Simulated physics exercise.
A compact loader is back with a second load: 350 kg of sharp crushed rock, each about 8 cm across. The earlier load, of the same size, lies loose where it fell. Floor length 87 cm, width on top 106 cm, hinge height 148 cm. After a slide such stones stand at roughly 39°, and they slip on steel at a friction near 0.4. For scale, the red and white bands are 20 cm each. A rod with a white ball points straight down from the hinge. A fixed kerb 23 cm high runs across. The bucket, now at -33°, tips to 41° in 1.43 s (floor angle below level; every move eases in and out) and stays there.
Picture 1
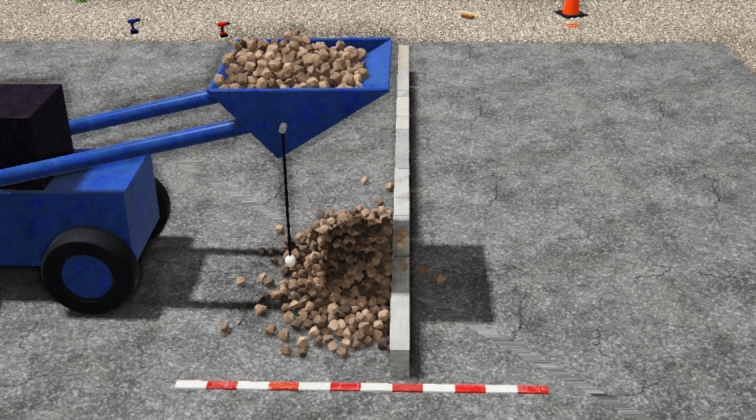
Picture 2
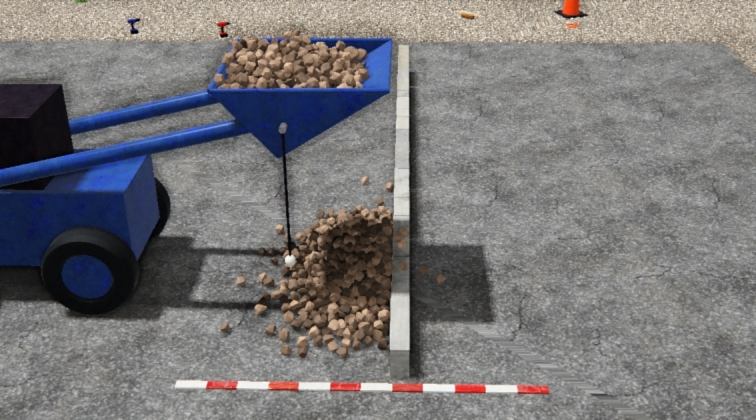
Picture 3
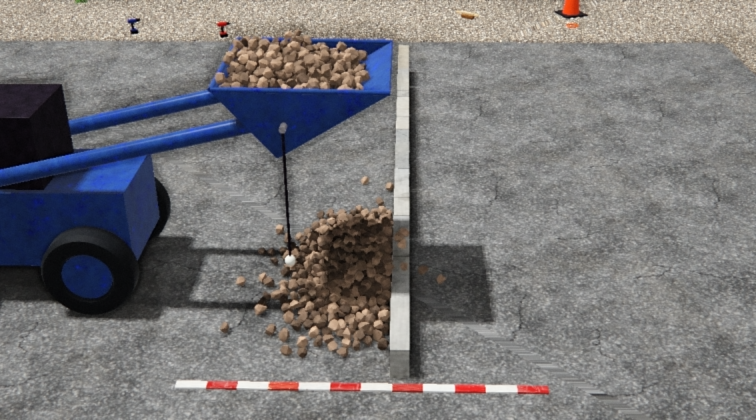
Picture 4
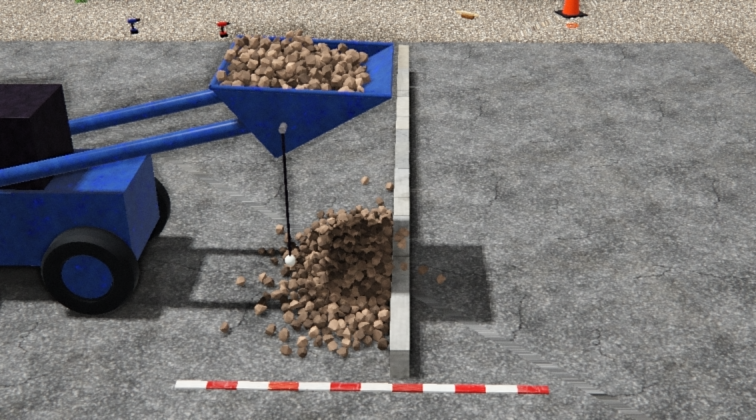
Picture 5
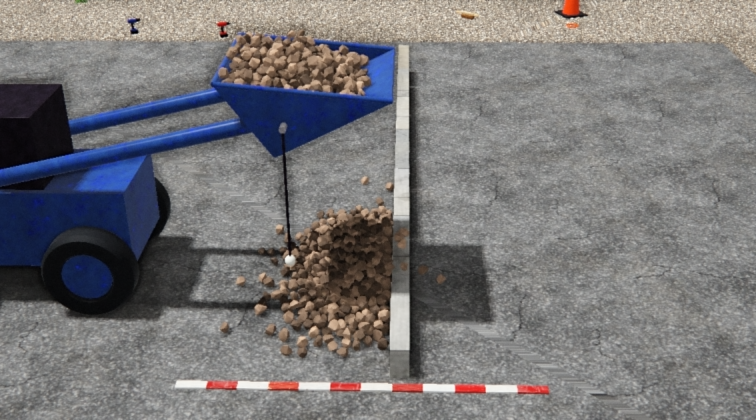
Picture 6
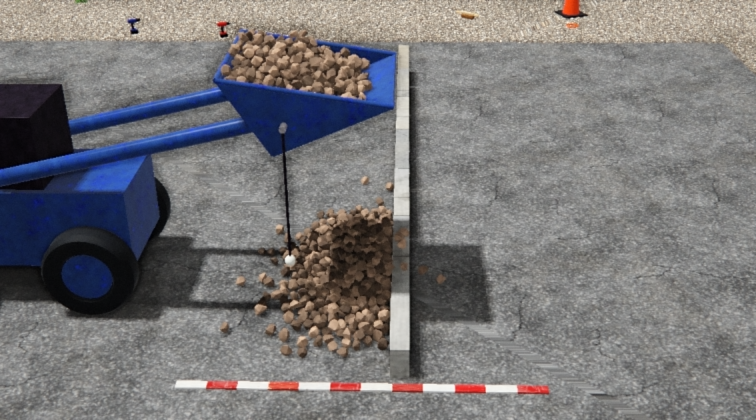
The clip shows a blue loader holding a bucket of brown stones above a loose stone pile beside a pale kerb; the bucket stays almost still at first, then tilts slightly, its right lip dipping, while the machine remains stationary.
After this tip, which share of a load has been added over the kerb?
Some 79 per cent is added.
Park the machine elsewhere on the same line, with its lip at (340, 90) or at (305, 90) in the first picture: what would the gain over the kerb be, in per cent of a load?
About 25 and 5 per cent.
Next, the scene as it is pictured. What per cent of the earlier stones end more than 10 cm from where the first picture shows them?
About 0 per cent.
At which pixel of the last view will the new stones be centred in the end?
Near (443, 267).
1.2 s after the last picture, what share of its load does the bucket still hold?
It holds some 50 per cent.
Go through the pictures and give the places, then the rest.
The bucket is at -33°, its lip at (389, 90); the top of the load is at (286, 44). The earlier load is highest near (351, 242), 31 cm above ground level, 100 % on this side of the kerb, in the first picture.
Lip at (389, 91), floor tilted -33°, highest stones at (287, 44), in the second picture.
The bucket is at -31°, its lip at (390, 93); the top of the load is at (287, 44), in the third picture.
Lip at (391, 97), floor tilted -29°, highest stones at (268, 47), in the fourth picture.
The bucket is at -27°, its lip at (392, 101); the top of the load is at (262, 47), in the fifth picture.
Lip at (394, 107), floor tilted -24°, highest stones at (253, 44), in the sixth picture.
Then, 0.8 s after the last picture the floor is at 29°; in per cent of one load, 99 in the bucket, 100 on this side of the kerb; the foremost stones are at (406, 257).
Then, 1.2 s after the last picture the floor is at 41°; in per cent of one load, 51 in the bucket, 144 on this side of the kerb, 5 over the kerb; the foremost stones are at (435, 269).
Then, 1.6 s after the last picture the floor is at 41°; in per cent of one load, 9 in the bucket, 144 on this side of the kerb, 48 over the kerb; the foremost stones are at (513, 274).
Then, 4.2 s after the last picture the floor is at 41°; in per cent of one load, 0 in the bucket, 120 on this side of the kerb, 80 over the kerb; the foremost stones are at (619, 276). Net gain over the kerb, 79.
